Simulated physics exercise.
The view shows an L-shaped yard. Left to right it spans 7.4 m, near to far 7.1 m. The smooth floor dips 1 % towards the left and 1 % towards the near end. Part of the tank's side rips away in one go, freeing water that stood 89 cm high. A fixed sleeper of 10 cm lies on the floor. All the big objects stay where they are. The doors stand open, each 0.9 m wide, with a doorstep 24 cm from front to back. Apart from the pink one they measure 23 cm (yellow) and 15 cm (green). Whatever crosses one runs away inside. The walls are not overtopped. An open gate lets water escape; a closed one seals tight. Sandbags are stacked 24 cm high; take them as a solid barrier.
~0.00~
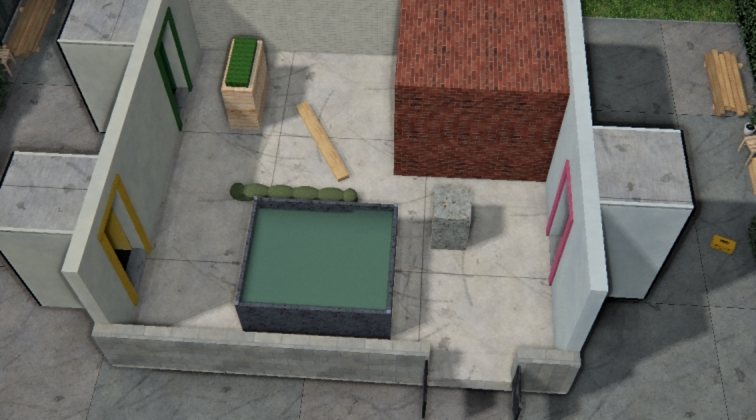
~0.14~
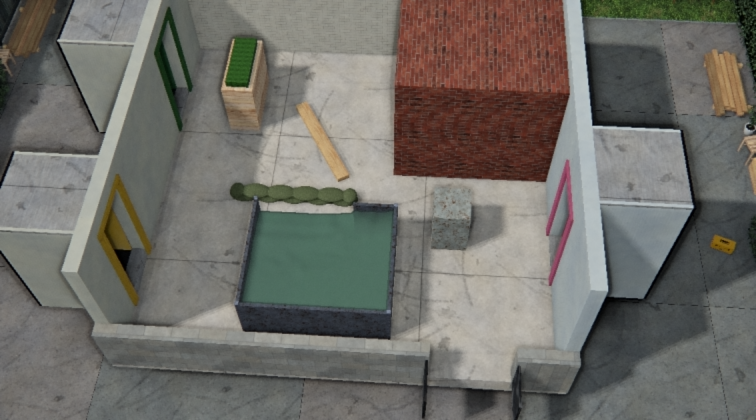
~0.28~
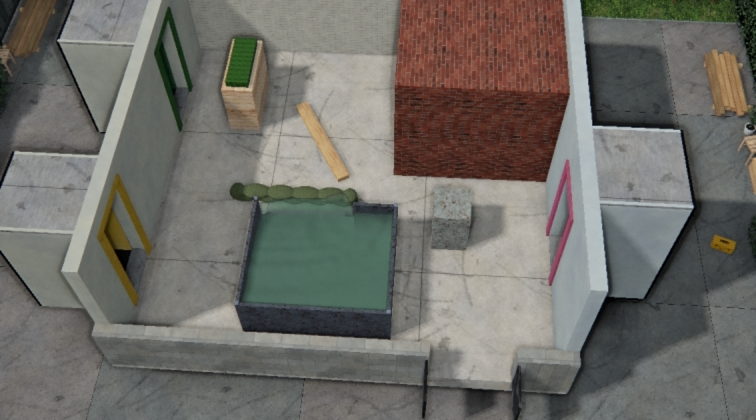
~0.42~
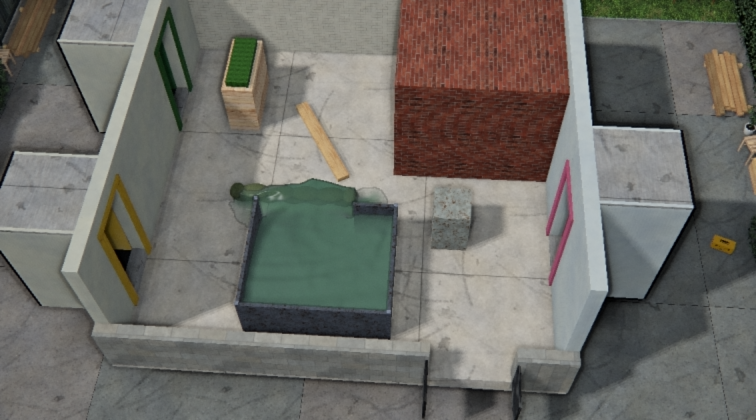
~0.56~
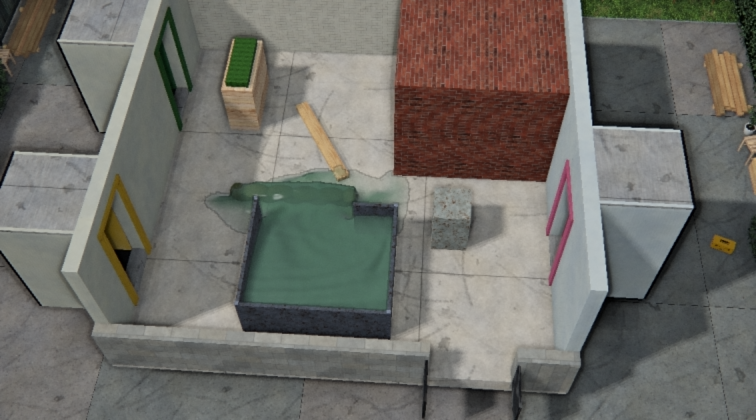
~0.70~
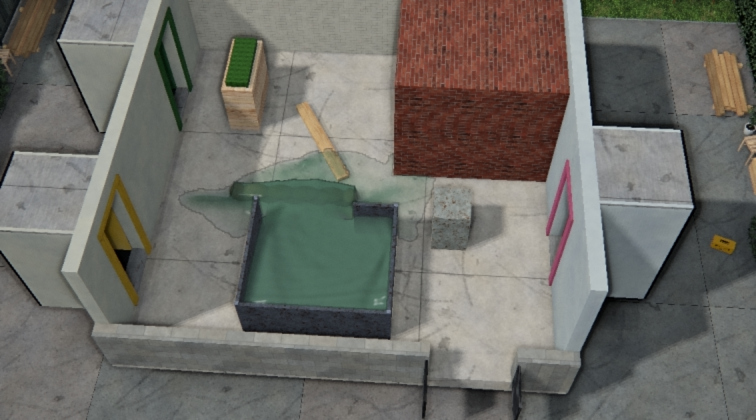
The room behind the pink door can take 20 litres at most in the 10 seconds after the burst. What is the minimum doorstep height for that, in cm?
Close to 7.5 cm is just enough.
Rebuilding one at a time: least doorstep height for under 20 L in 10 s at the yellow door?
About 11.0 cm at yellow.
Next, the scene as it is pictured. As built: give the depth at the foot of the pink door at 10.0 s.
Some 7.0 cm.
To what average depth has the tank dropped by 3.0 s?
Roughly 35 cm on average.
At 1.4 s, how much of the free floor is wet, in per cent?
Some 45 per cent of it.
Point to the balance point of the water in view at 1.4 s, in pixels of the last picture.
At about (315, 242).
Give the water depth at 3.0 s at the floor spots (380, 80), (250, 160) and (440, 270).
In that order: 6, 2 and 1 cm.
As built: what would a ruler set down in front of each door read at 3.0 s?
In cm: Yellow 15, pink 7, green 15.
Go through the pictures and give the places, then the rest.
The first picture shows the tank at (320, 255) is whole and still, 89 cm deep; the pink door at (559, 227) is dry.
In the second picture, water pours out on the far side and has run 0.3 m, to a hidden place; about 7 cm deep outside, 89 cm at the back.
In the third picture, the front is at a hidden place, 0.7 m from the gap on the far side; 1.0 m2 of floor is wet, 89 cm left at the back.
In the fourth picture, the front is at (378, 192), 1.0 m from the gap on the far side; 2.1 m2 of floor is wet, 86 cm left at the back.
In the fifth picture, the front is at (391, 175), 1.5 m from the gap on the far side; 3.8 m2 of floor is wet, 77 cm left at the back.
In the sixth picture, the front is at (431, 179), 1.9 m from the gap on the far side; 5.8 m2 of floor is wet, 76 cm left at the back; the pink door at (559, 227), 4.5 m from the gap, is still 2.5 m from the nearest water.
After 1.4 s water covers 45 % of the floor, deepest (64 cm) near (301, 206); it has not reached the pink door.
After 3.0 s water covers 75 % of the floor, deepest (36 cm) near (301, 206); 7 cm at the pink door, 1 litre in over its 5 cm doorstep.
After 10.0 s water covers 95 % of the floor, deepest (18 cm) near (125, 346); 7 cm at the pink door, 51 litres in over its 5 cm doorstep.
At the pink door as built, the water arrived by 2.1 s and peaked near 9 cm at 7.0 s.
With a doorstep of 6 cm, 35 litres would have come in within the 10 s; with 8.5 cm, 10 litres. So under 20 litres takes about 7.5 cm.
